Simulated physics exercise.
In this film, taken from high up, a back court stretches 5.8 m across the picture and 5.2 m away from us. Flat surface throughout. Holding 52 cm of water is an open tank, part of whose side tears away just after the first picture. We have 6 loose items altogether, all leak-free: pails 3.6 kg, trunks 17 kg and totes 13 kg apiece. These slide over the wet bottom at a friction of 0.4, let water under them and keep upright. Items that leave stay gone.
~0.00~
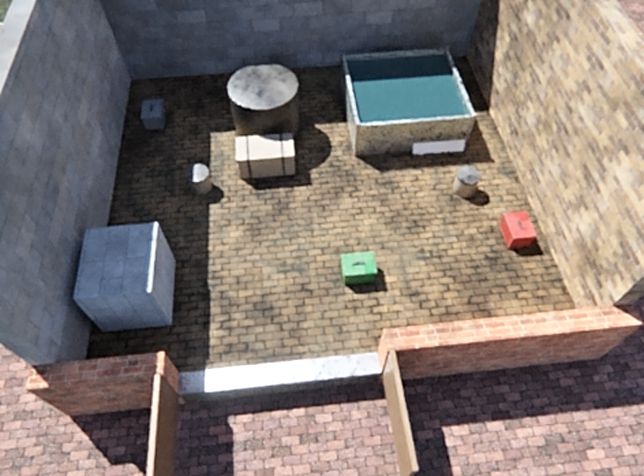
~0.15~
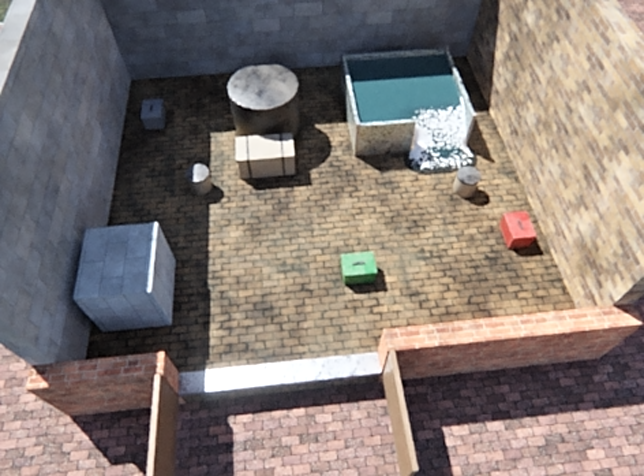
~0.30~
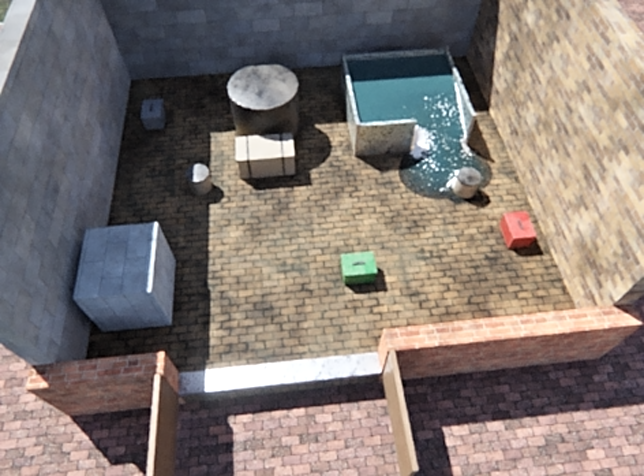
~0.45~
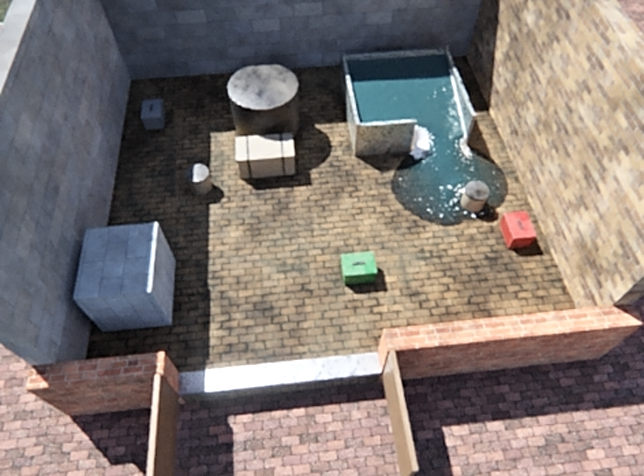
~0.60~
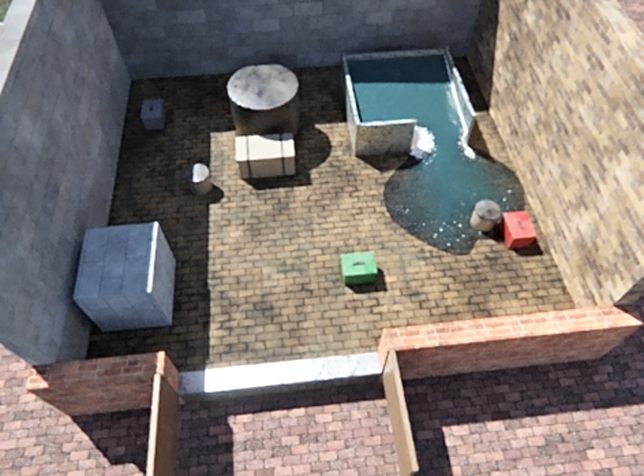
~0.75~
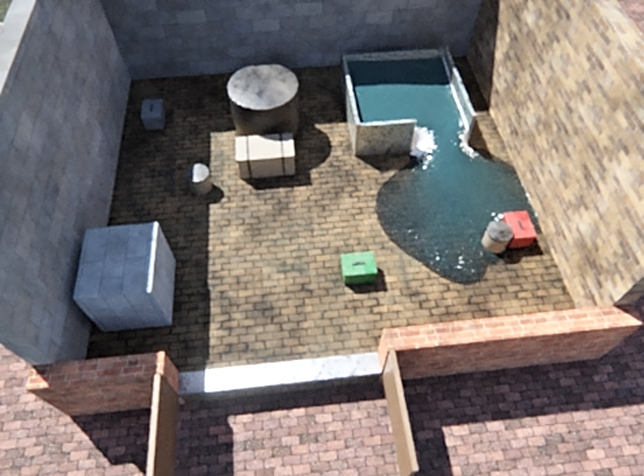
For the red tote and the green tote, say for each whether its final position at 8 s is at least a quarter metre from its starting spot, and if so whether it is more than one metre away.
At the end, I expect the red tote to be swept well away. I expect the green tote to drift a modest distance.
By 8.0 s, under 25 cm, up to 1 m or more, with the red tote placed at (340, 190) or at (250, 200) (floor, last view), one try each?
Taken in turn, it stays almost motionless and then stays almost motionless.
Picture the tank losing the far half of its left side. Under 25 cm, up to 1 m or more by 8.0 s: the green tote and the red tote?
The green tote would remain almost still and the red tote would remain almost still.
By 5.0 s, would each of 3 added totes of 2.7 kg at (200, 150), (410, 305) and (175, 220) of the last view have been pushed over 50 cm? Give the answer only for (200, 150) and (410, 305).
Taking them in order, they come out smaller and greater.
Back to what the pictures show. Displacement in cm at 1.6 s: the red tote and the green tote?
Roughly 80 and 0 cm.
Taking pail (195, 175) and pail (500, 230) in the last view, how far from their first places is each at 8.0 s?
In that order: 40 cm, gone out.
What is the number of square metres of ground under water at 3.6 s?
Wet area: Approx. 15 m2.
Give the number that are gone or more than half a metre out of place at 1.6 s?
The answer is 2.
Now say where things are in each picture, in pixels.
In the first picture, the red tote at (520, 225) rests on the ground; the green tote at (359, 263) rests on the ground; 2.5 m2 under water; 0 of 6 have shifted.
In the second picture, the red tote at (520, 225) rests on the ground; the green tote at (359, 263) rests on the ground; water covers 3.0 m2; 0 of 6 have shifted.
In the third picture, the red tote at (520, 225), on the bottom; the green tote at (359, 263) rests on the ground; 3.5 m2 under water; 0 of 6 have shifted.
In the fourth picture, the red tote at (520, 225), on the bottom; the green tote at (359, 263), on the bottom; 4.1 m2 under water; 1 of 6 have shifted.
In the fifth picture, the red tote at (520, 225), on the bottom; the green tote at (359, 263), on the bottom; water covers 5.0 m2; 1 of 6 have shifted.
In the sixth picture, the red tote at (520, 225) rests on the ground; the green tote at (359, 263), on the bottom; 5.9 m2 under water; 1 of 6 have shifted.
After 1.6 s the red tote is near (543, 279), 0.8 m from its start, aground; the green tote is near (359, 263), 0.0 m from its start, aground; 0 of 6 are out; 1 afloat.
After 3.6 s the red tote is near (444, 281), 1.4 m from its start, afloat; the green tote is near (343, 257), 0.2 m from its start, aground; 0 of 6 are out; 2 afloat.
After 5.6 s the red tote is near (283, 286), 3.1 m from its start, aground; the green tote is near (311, 246), 0.6 m from its start, aground; 0 of 6 are out; 0 afloat.
After 8.0 s the red tote is near (269, 288), 3.3 m from its start, aground; the green tote is near (311, 246), 0.6 m from its start, aground; 1 of 6 are out; 0 afloat.
